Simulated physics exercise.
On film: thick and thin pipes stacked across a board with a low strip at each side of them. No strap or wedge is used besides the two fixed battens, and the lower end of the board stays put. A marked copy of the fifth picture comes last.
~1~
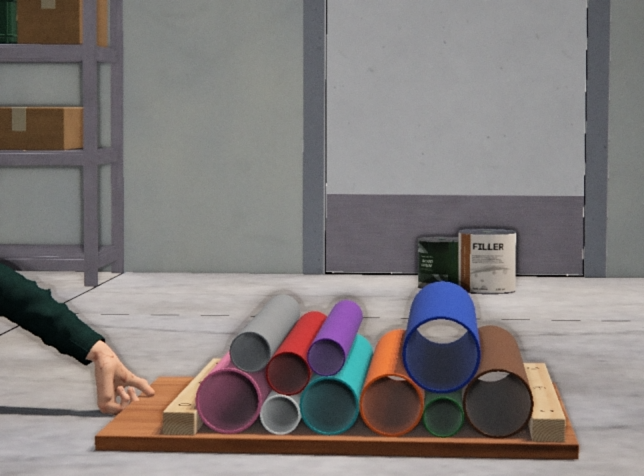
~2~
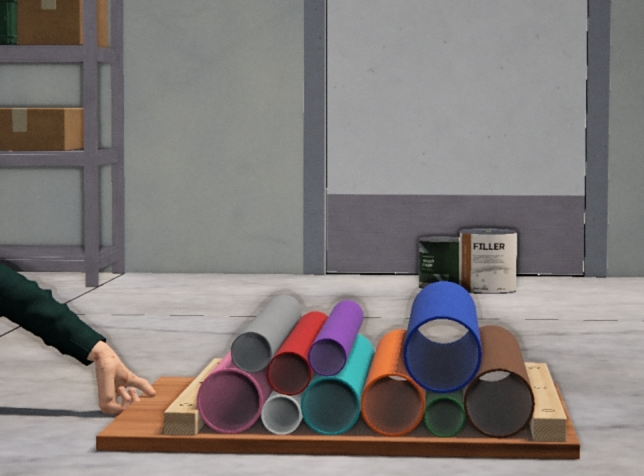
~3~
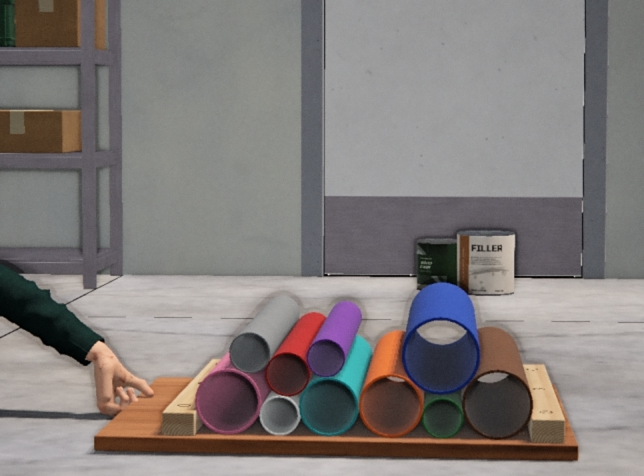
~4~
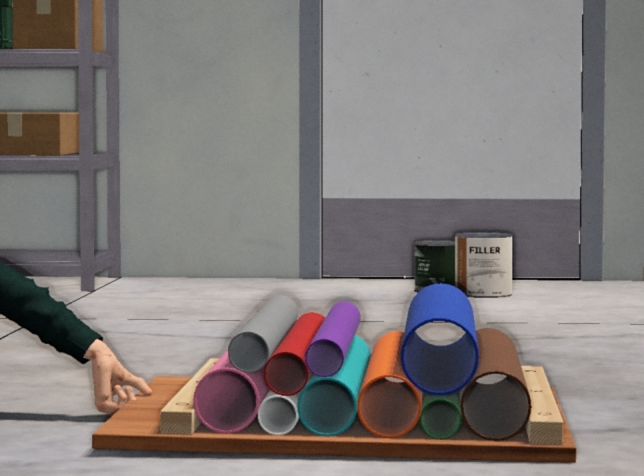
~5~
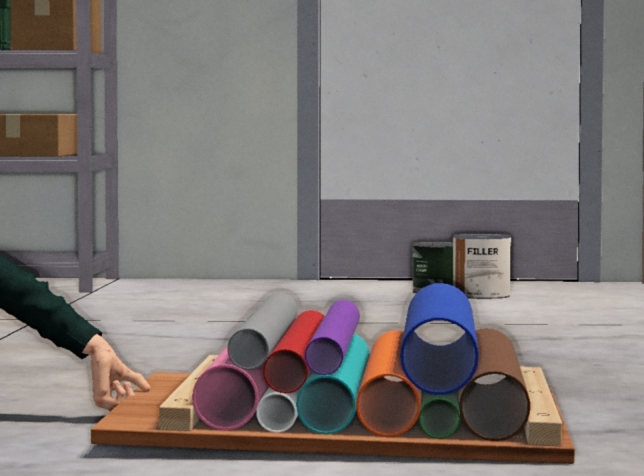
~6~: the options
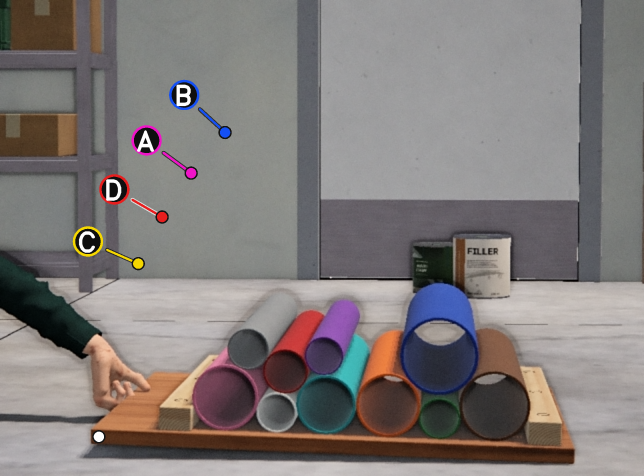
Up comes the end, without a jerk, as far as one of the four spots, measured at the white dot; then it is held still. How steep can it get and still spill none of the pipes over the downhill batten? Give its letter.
B is the limit.
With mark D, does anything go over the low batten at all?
At D: No.
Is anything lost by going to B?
No, at B.
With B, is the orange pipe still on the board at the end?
The orange pipe: Yes.
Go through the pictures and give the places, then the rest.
Turquoise pipe (330, 406); orange pipe (391, 405), in the first frame.
Orange pipe (393, 404); green pipe (444, 417), in the second frame.
Board (345, 403); pink pipe (228, 401); purple pipe (326, 358), in the third frame.
Board (343, 404); pink pipe (226, 400); green pipe (440, 419), in the fourth frame.
Board (342, 402); pink pipe (226, 397), in the fifth frame.
On the marked copy, A at (191, 173); B at (225, 133); C at (138, 263); D at (162, 217); the white dot at (99, 437).
With B. Early on, board at 21°.
Further on, board at 41°.
At the end, board at 42°, none over the low batten.
As for the rest, A none over the low batten; C none over the low batten; D none over the low batten.
